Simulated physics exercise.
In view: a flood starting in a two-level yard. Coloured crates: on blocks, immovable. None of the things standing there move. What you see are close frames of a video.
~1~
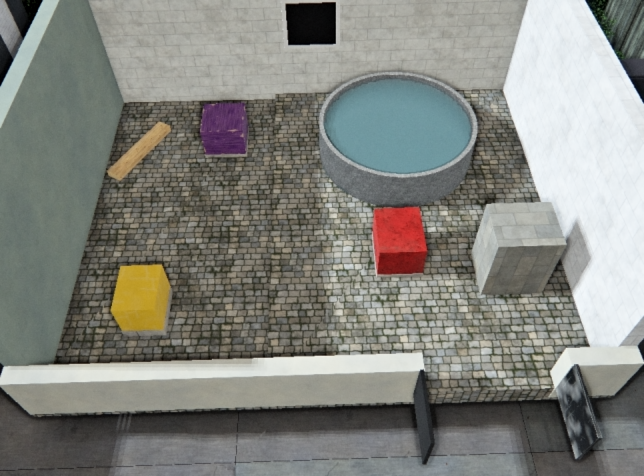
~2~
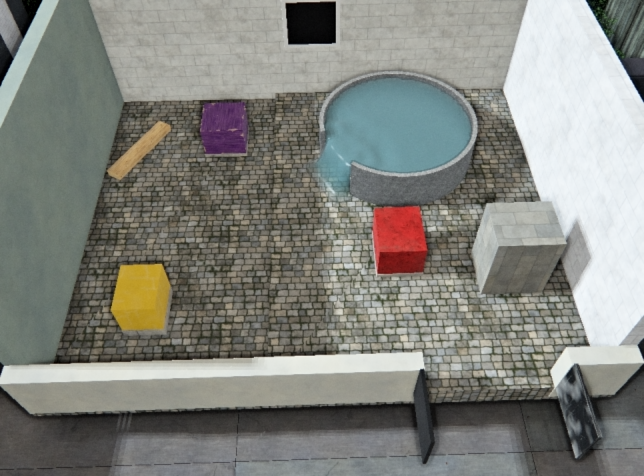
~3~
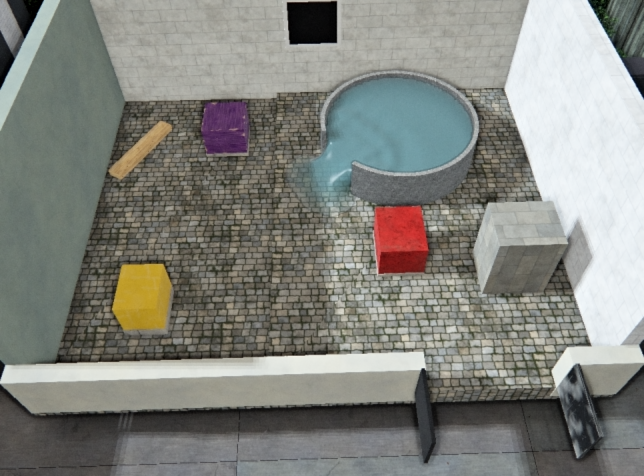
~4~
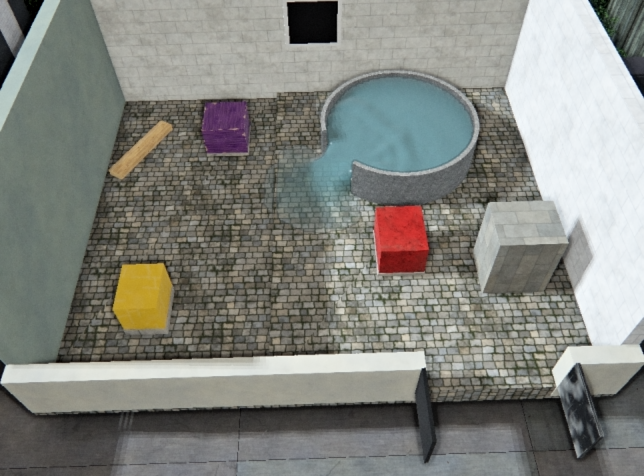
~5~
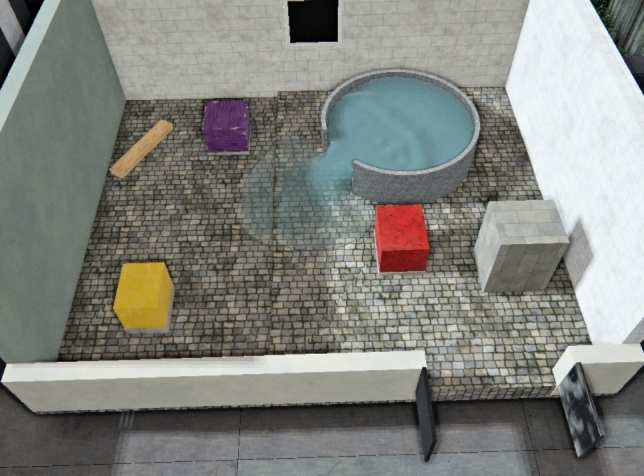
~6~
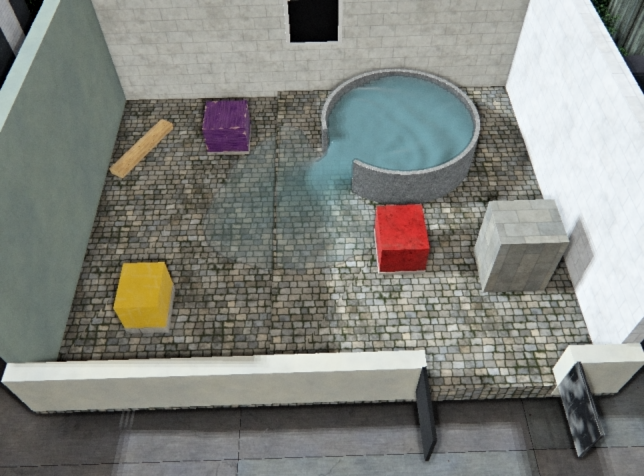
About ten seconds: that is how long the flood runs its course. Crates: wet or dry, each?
In the end the purple crate is affected by the water; the red crate is unaffected by the water; the yellow crate is affected by the water.
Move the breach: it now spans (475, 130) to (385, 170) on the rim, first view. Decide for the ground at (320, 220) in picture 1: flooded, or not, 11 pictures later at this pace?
Submerged.
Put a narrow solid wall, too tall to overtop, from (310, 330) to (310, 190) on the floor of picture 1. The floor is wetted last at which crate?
The crate marked yellow.
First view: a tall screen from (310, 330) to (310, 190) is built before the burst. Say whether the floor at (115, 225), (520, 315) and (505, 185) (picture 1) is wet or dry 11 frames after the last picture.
As listed: Covered, not flooded, free of water.
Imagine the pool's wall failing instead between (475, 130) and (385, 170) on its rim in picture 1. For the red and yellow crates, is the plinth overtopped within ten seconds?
Red: Overtopped; yellow: Not reached.
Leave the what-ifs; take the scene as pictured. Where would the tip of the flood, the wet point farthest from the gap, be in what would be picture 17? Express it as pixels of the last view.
Near (54, 374).
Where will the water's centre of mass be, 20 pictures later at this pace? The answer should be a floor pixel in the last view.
Around pixel (307, 196) of the last picture.
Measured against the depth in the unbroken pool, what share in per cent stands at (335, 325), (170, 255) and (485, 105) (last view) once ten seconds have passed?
Readings in order: Around 4, 20 and 0 %.
A moment on, water covers 35 % of the floor; the purple crate water round its plinth, the red crate water round its plinth, the yellow crate water round its plinth.
Next, water covers 45 % of the floor; the purple crate water round its plinth, the red crate water round its plinth, the yellow crate water round its plinth.
Then, water covers 55 % of the floor; the purple crate water round its plinth, the red crate water round its plinth, the yellow crate water round its plinth.
Later, water covers 60 % of the floor; the purple crate water round its plinth, the red crate water round its plinth, the yellow crate water round its plinth.
In the end, water covers 70 % of the floor; the purple crate was topped, the red crate stayed above the water, the yellow crate was topped.
